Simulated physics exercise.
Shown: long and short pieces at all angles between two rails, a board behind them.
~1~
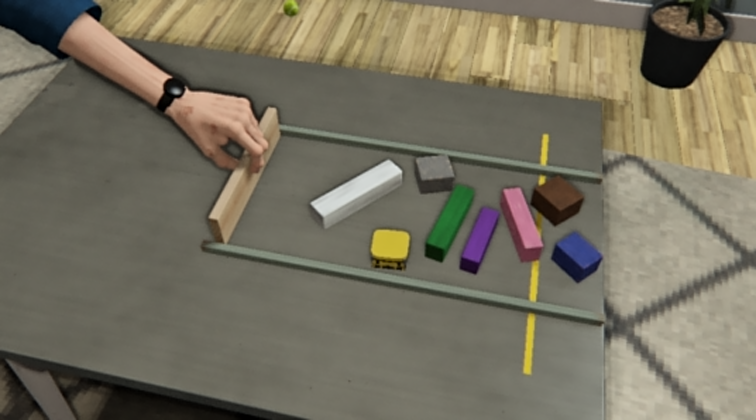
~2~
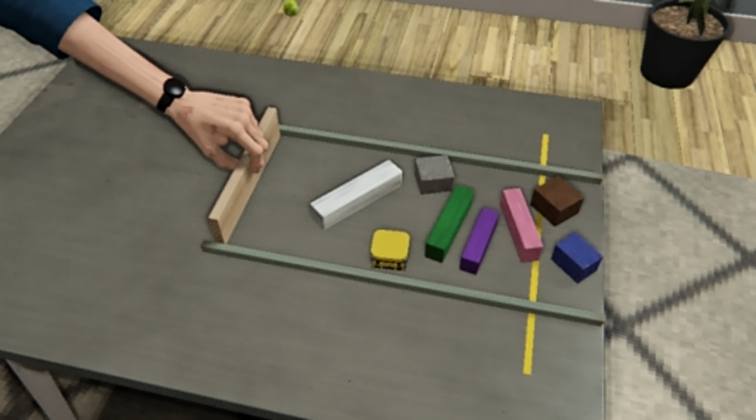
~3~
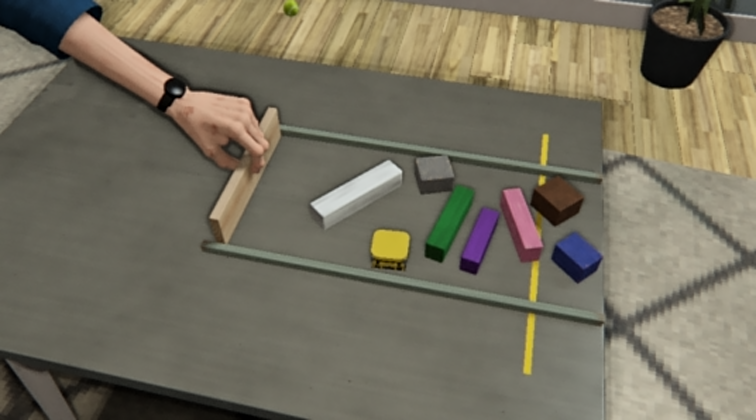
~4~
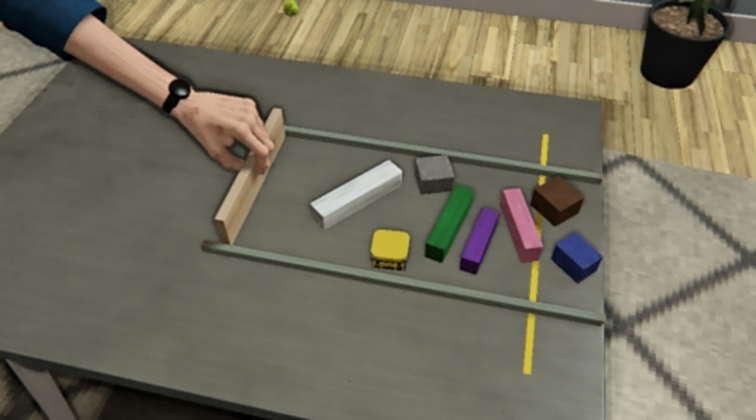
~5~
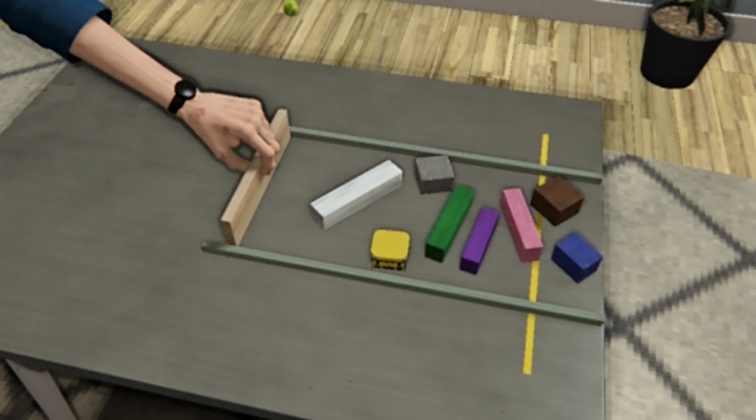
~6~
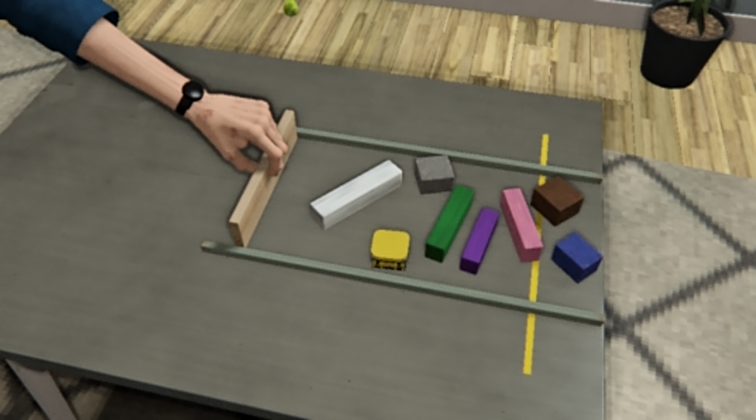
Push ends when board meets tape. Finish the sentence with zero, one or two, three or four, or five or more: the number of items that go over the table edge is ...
The number of items that go over the table edge is three or four.
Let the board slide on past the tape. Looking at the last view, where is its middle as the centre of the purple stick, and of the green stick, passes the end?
Approx. (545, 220) for the first, approx. (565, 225) for the second.
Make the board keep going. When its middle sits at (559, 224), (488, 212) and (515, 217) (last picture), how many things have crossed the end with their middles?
The counts are 4, 0 and 1, in that order.
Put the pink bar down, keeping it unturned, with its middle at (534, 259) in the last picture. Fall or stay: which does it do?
Placed there, it goes off the edge.
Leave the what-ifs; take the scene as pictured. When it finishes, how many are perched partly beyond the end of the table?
Answer: 1.
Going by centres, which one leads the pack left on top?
That would be the purple stick.
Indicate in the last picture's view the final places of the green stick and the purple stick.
The first comes to rest at (578, 245), and the second at (600, 261).
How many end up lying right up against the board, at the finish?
That makes 2.
Early on, none off yet; blue block at rest near (576, 258); brown block at rest near (557, 201); pink bar at rest near (520, 224).
Finally, the number that fall off is three or four; lost, pink bar, brown block and blue block.
